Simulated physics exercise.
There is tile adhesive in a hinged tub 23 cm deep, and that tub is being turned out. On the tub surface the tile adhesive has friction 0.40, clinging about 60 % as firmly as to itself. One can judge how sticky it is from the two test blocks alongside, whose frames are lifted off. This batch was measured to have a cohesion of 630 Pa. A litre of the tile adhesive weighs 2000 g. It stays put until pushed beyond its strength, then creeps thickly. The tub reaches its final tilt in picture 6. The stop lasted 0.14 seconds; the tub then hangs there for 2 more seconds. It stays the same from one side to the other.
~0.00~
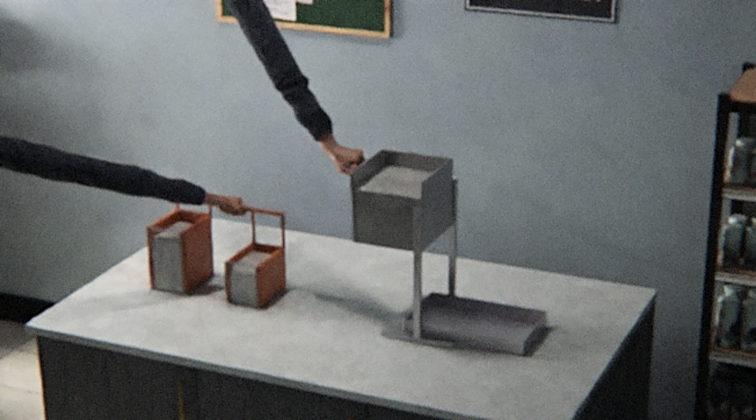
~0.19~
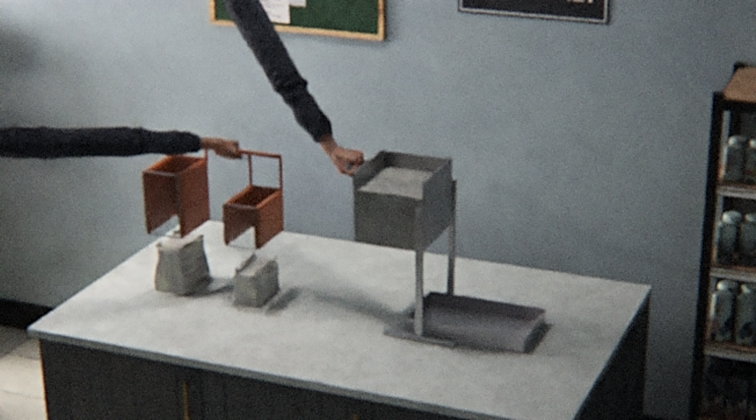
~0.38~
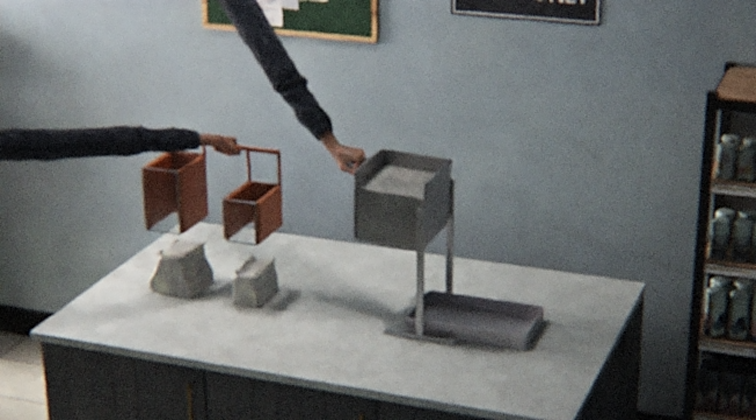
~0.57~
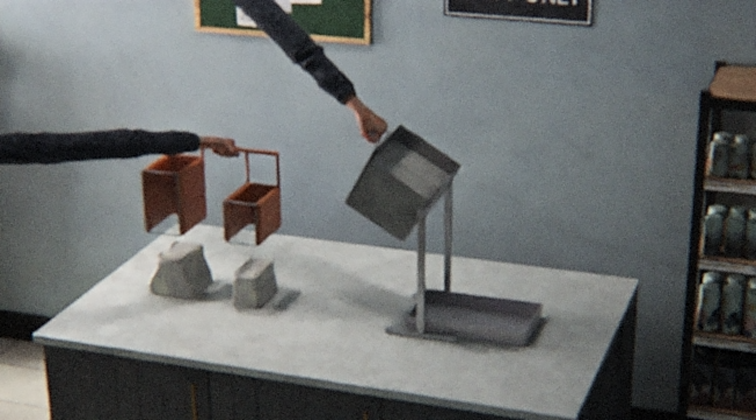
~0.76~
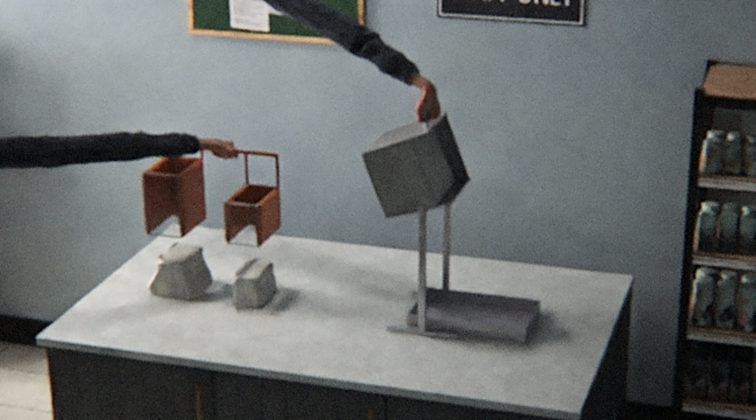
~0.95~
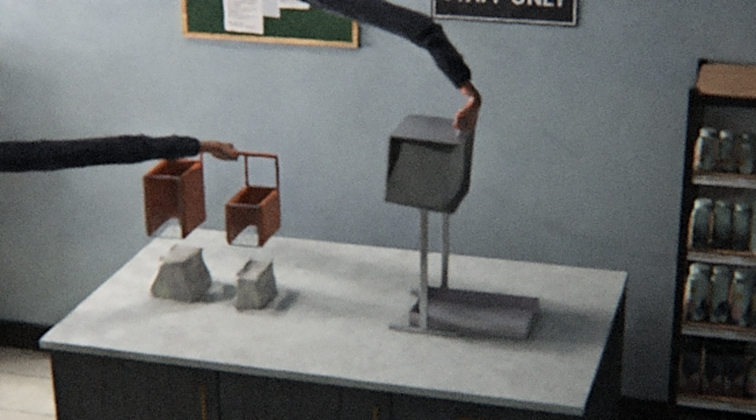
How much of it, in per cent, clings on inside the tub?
I would say close to 48 percent.
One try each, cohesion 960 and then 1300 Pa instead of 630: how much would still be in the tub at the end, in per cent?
Expect about 45 in a hundred, then about 100 in a hundred.
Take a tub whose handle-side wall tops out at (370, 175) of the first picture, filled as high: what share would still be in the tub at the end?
75 %, roughly.
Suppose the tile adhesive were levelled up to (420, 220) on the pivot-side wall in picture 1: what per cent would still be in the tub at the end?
I'd put it close to 70 in a hundred.
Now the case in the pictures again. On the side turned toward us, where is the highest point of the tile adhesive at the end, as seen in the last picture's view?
Roughly at pixel (405, 176).
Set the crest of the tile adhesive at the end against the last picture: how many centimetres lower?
12 cm or so.
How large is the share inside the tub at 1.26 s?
Roughly 55 per cent.
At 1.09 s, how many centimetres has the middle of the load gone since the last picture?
Shift: Roughly 6 cm.
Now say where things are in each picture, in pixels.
In the first picture, handle-side rim at (353, 173), tilt 0 degrees; crest of the tile adhesive at (414, 197); block heights 19 cm, 12 cm (left to right).
In the second picture, handle-side rim at (355, 174), tilt 0 degrees; crest of the tile adhesive at (415, 197); block heights 17 cm, 12 cm (left to right).
In the third picture, handle-side rim at (357, 172), tilt 3 degrees; crest of the tile adhesive at (362, 189); block heights 14 cm, 12 cm (left to right).
In the fourth picture, handle-side rim at (378, 148), tilt 30 degrees; crest of the tile adhesive at (374, 164); block heights 14 cm, 12 cm (left to right).
In the fifth picture, handle-side rim at (426, 136), tilt 69 degrees; crest of the tile adhesive at (412, 144); block heights 14 cm, 12 cm (left to right).
In the sixth picture, handle-side rim at (459, 146), tilt 94 degrees; crest of the tile adhesive at (407, 143); block heights 14 cm, 12 cm (left to right).
After 1.09 s, the tub is at 94 degrees and holds 83 %.
After 1.26 s, the tub is at 94 degrees and holds 55 %.
After 1.43 s, the tub is at 94 degrees and holds 48 %.
After 1.60 s, the tub is at 94 degrees and holds 48 %.
After 2.95 s, the tub is at 94 degrees and holds 48 %.
